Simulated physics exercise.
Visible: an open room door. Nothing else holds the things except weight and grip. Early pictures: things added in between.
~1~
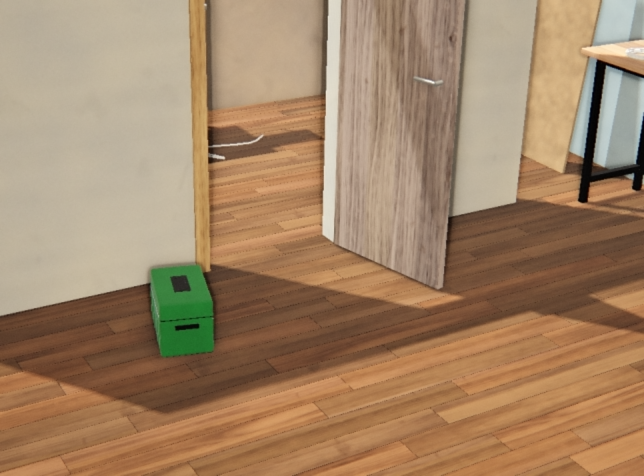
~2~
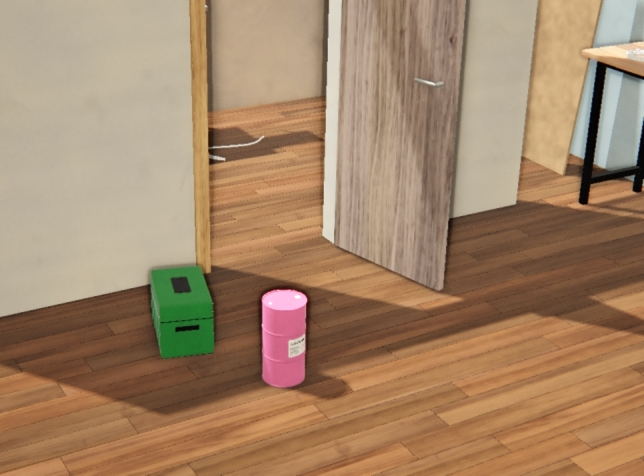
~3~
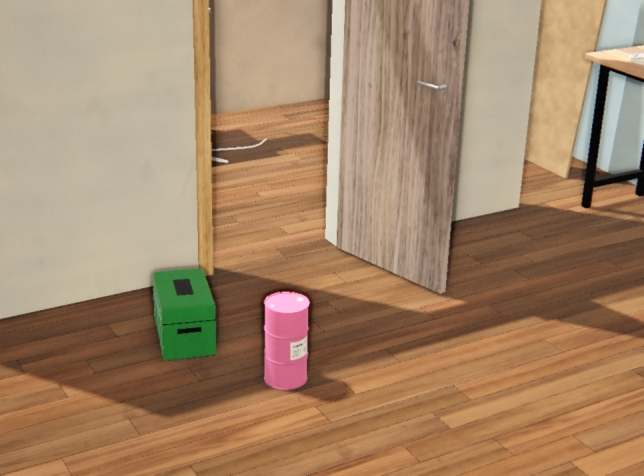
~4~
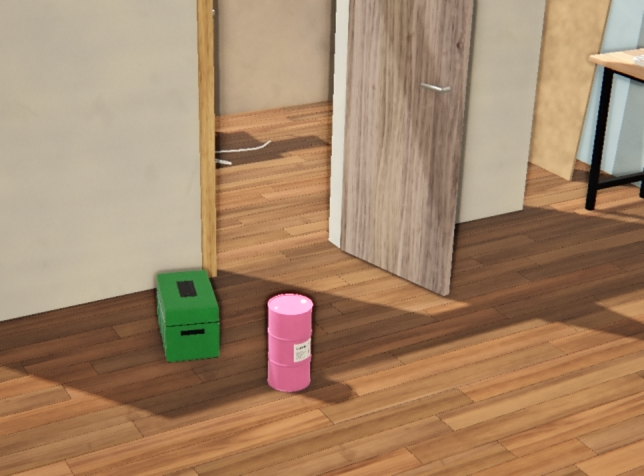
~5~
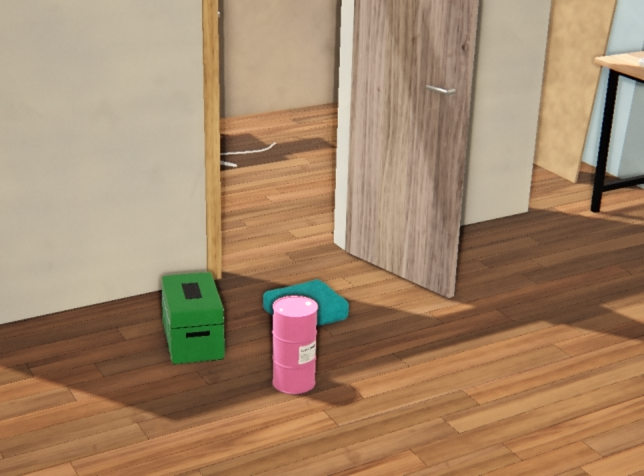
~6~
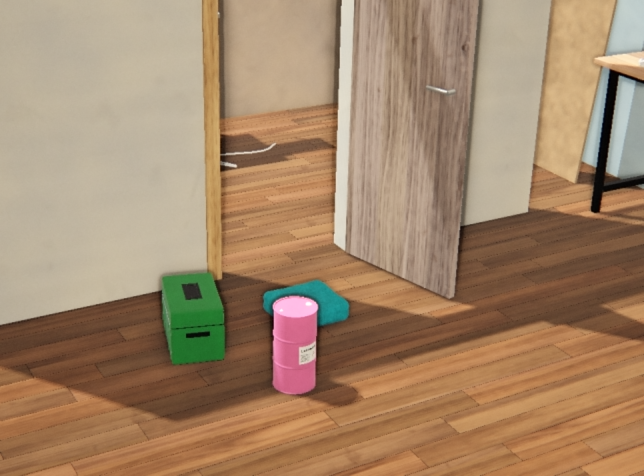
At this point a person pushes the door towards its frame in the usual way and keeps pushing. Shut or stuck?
The gap disappears.
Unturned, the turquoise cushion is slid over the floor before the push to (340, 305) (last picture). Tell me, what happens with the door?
After that, the door stays partly open.
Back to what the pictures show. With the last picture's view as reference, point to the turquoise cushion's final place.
End point in the final view: About (242, 305).
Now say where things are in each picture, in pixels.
The first picture shows door wide open and still.
The second picture shows door wide open and still; pink canister (284, 339); green toolbox (182, 311).
The third picture shows door wide open and still; pink canister (286, 341); green toolbox (184, 313).
The fourth picture shows door wide open and still; pink canister (290, 343); green toolbox (187, 315).
The fifth picture shows door wide open and still; pink canister (295, 345); green toolbox (192, 317).
The sixth picture shows door wide open and still; turquoise cushion (306, 306); pink canister (295, 346).
Then, 1.00 s later than the last frame, open by 57°; turquoise cushion moved a little near (298, 306).
Then, 1.40 s later than the last frame, open by 33°; turquoise cushion moved about its own width near (253, 310).
When it is over, open by 0°; moved from the start, turquoise cushion; the other 2 as before. End places, in pixels of the last picture, turquoise cushion near (242, 305).
